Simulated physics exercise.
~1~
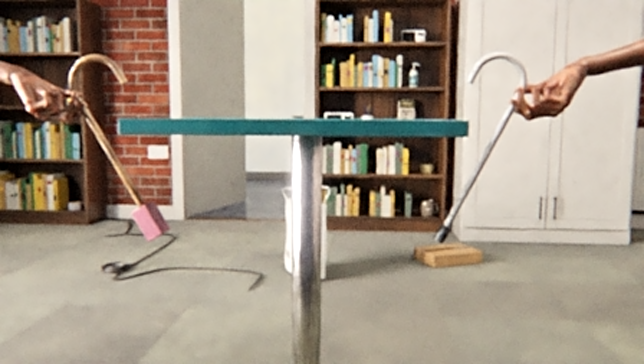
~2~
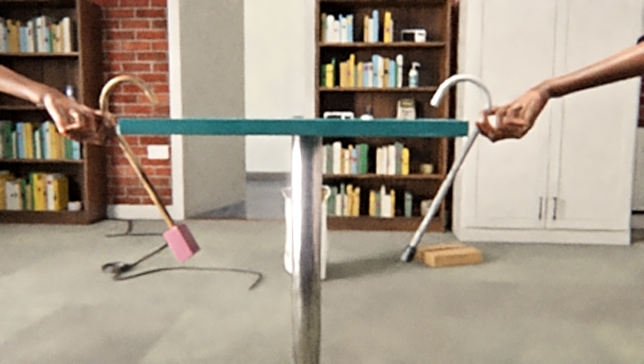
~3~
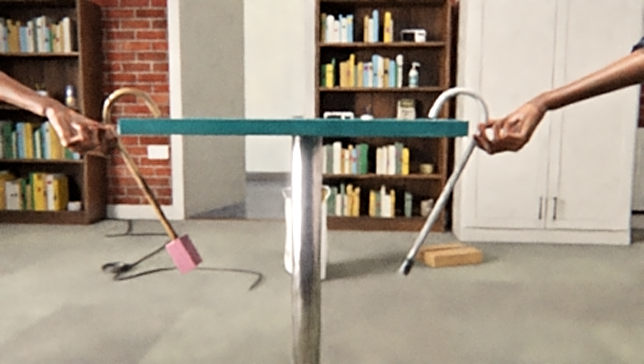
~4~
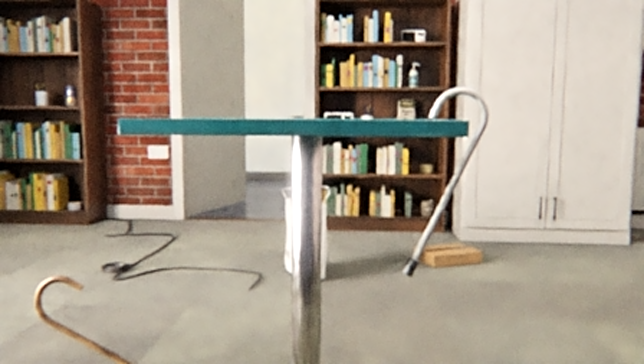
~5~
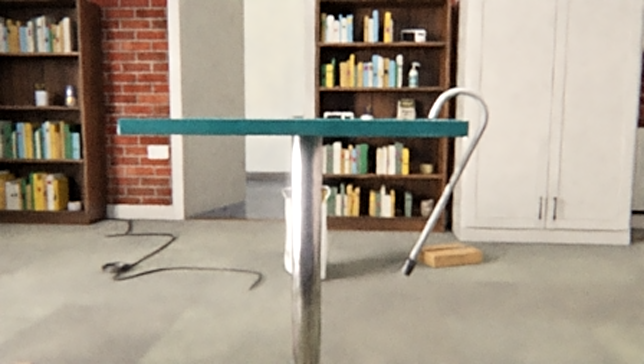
The clip opens on a narrow teal table with a metal leg, as a hand on each side holds a hooked stick near its ends. The left one is a brown handle with a pink block at its tip, and the right one is a pale white cane. Both hands move inward and lower the hooks onto the table's edges. Then the hands let go and withdraw. The brown-handled piece slips off and drops toward the floor at lower left, then passes out of view, while the white cane stays hanging from the right edge, tilted and still.
